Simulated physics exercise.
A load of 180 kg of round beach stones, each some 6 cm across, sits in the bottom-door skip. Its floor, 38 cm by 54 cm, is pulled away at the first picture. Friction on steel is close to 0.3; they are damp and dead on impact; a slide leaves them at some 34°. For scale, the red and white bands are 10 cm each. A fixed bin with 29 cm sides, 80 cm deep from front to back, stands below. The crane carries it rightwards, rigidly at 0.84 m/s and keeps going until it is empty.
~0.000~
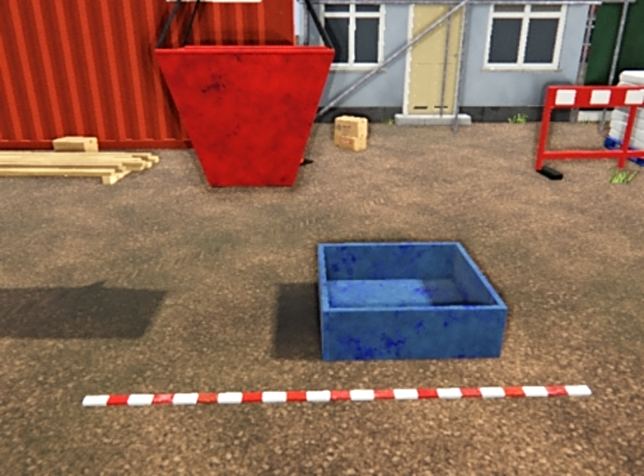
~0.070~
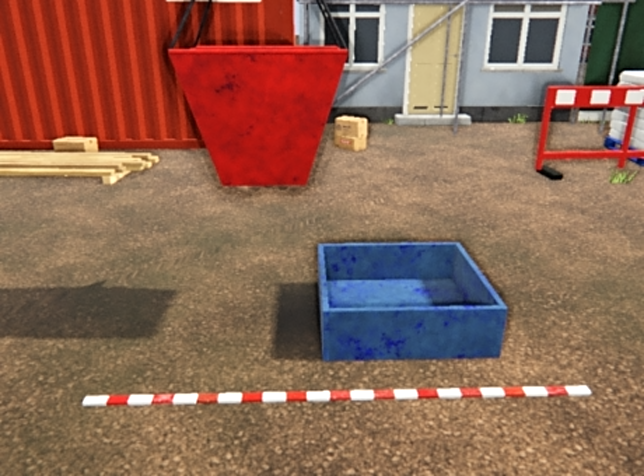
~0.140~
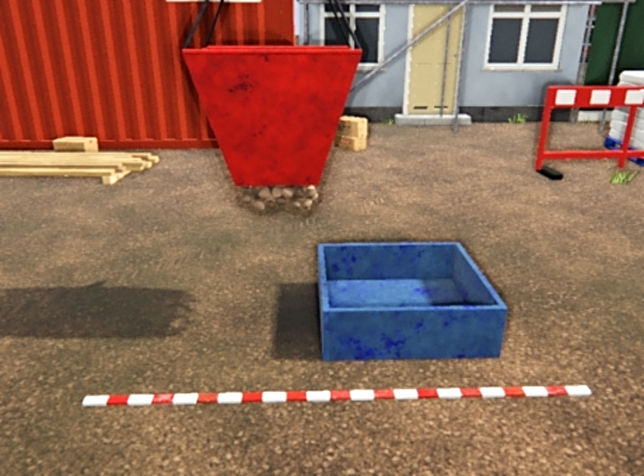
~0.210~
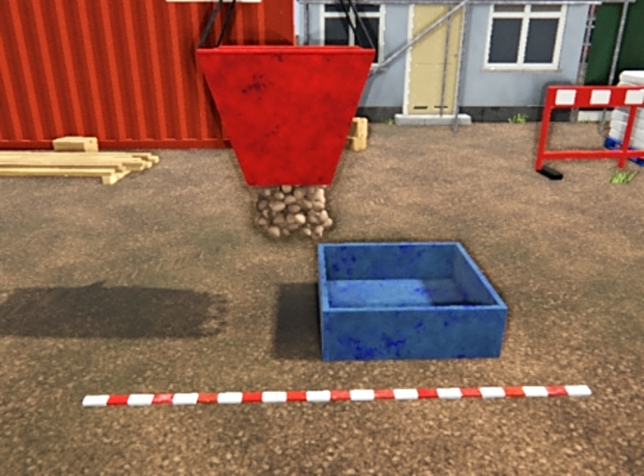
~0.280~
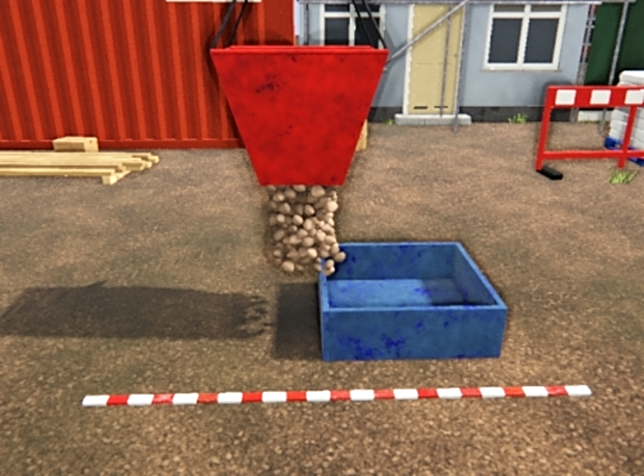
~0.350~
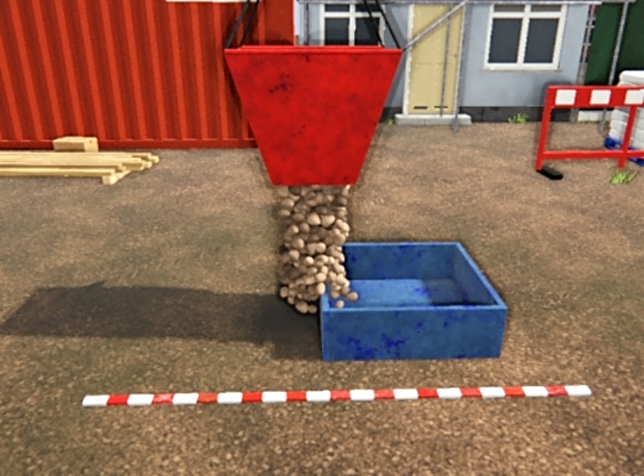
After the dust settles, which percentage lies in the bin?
About 71 per cent.
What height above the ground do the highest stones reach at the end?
About 24 cm.
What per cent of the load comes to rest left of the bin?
About 30 per cent.
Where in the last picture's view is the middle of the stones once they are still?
Near (366, 306).
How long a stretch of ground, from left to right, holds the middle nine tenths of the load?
About 130 cm.
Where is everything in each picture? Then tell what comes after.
In the first frame, the outlet is at (251, 175); nothing has dropped yet.
In the second frame, the outlet is at (264, 175); 5 % is out.
In the third frame, outlet at (277, 175), the stream shows down to (291, 190); 86 % still inside.
In the fourth frame, outlet at (289, 175), the stream shows down to (302, 216); 71 % still inside.
In the fifth frame, outlet at (302, 175), the stream shows down to (313, 249); 56 % still inside.
In the sixth frame, outlet at (314, 175), the stream shows down to (308, 273); 38 % still inside.
After 0.7 s, 0 % in the bottom-door skip, 29 % falling or lying left of the bin, 71 % falling or lying in the bin; the stones farthest right are at (459, 302).
After 1.1 s, 0 % in the bottom-door skip, 29 % falling or lying left of the bin, 71 % falling or lying in the bin; the stones farthest right are at (465, 297).
After 1.7 s, 0 % in the bottom-door skip, 28 % falling or lying left of the bin, 71 % falling or lying in the bin, 0 % falling or lying beside or right of the bin; the stones farthest right are at (465, 295).
After 2.6 s, 0 % in the bottom-door skip, 28 % falling or lying left of the bin, 71 % falling or lying in the bin, 0 % falling or lying beside or right of the bin; the stones farthest right are at (465, 295).
After 4.5 s, 0 % in the bottom-door skip, 28 % left of the bin, 71 % in the bin, 0 % beside or right of the bin; the stones farthest right are at (465, 295).
